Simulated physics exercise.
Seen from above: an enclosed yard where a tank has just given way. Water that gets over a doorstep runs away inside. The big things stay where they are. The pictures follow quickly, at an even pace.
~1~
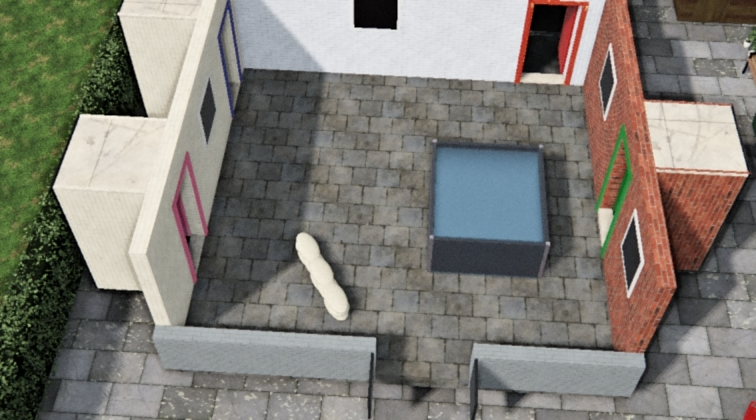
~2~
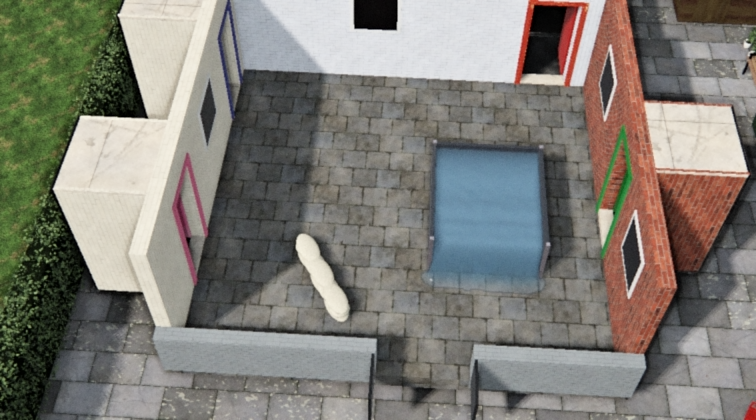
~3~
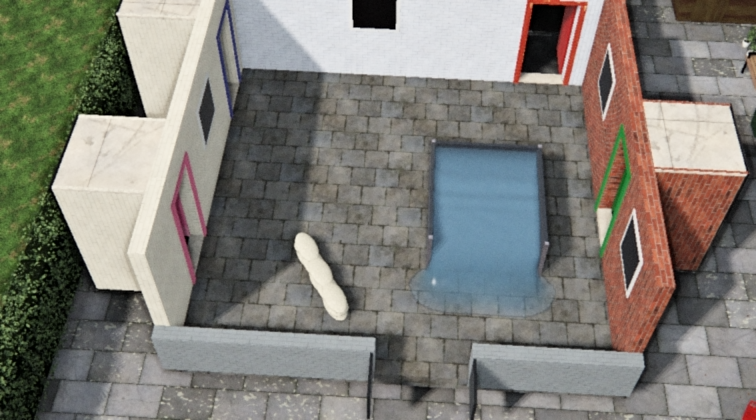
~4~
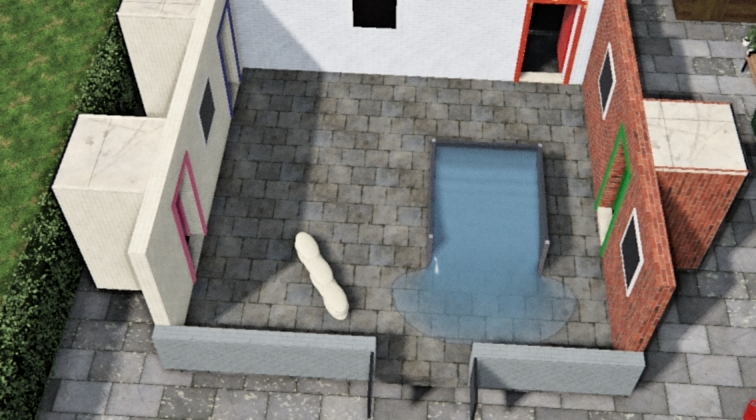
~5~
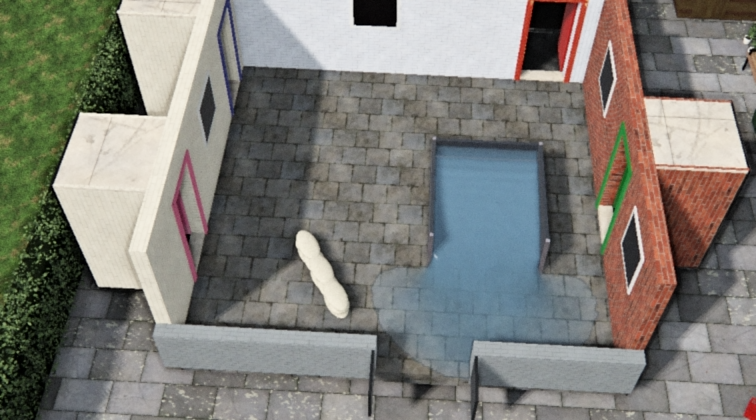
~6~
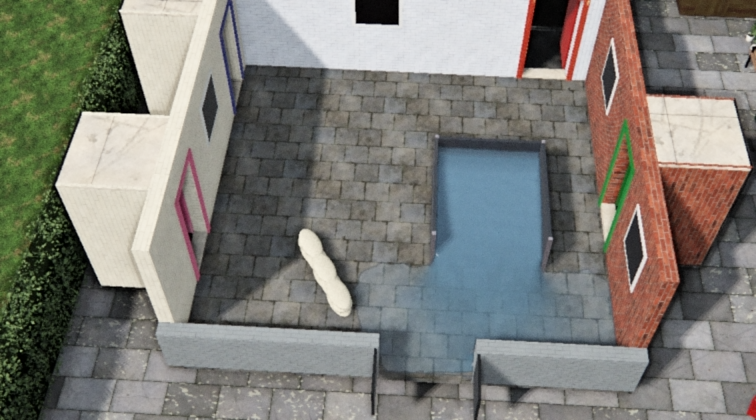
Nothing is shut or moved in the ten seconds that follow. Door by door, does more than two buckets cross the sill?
One by one: The red door takes more than that; the pink door stays under that; the green door stays under that; the blue door stays under that.
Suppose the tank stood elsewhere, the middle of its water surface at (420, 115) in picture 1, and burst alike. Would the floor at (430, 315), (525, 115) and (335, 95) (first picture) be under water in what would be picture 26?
In that order: Under water, dry, clear.
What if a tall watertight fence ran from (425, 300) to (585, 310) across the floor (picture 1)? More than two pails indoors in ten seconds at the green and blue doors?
One by one: The green door takes less; the blue door floods.
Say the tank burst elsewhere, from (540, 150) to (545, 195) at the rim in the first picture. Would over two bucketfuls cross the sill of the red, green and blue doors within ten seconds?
One by one: The red one lets more in, the green one takes more, the blue one floods.
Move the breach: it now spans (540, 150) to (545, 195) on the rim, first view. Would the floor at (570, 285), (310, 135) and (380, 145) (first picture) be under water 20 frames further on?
As listed: Under water, free of water, clear.
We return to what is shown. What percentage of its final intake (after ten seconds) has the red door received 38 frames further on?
Close to 70 %.
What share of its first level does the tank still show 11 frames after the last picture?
Near 28 in a hundred.
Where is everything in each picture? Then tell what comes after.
The water tank at (488, 194) is whole and still, in the first frame.
Water pours out at (486, 261) and has run to (424, 274), in the second frame.
The front is at (415, 290), out from the gap at (484, 263), in the third frame.
Water pours out at (484, 263) and has run to (401, 307), in the fourth frame.
Water pours out at (485, 262) and has run to a hidden place, in the fifth frame.
The front is at a hidden place, out from the gap at (488, 261), in the sixth frame.
A moment on, water covers 20 % of the floor; the red door not reached, the pink door not reached, the green door not reached, the blue door not reached.
Next, water covers 25 % of the floor; the red door not reached, the pink door not reached, the green door wet at the sill, nothing in, the blue door not reached.
Then, water covers 45 % of the floor; the red door wet at the sill, nothing in, the pink door wet at the sill, nothing in, the green door wet at the sill, nothing in, the blue door not reached.
Later, water covers 65 % of the floor; the red door far over two buckets in, the pink door under two buckets in, the green door wet at the sill, nothing in, the blue door not reached.
In the end, water covers 95 % of the floor; the red door far over two buckets in, the pink door under two buckets in, the green door wet at the sill, nothing in, the blue door under two buckets in.
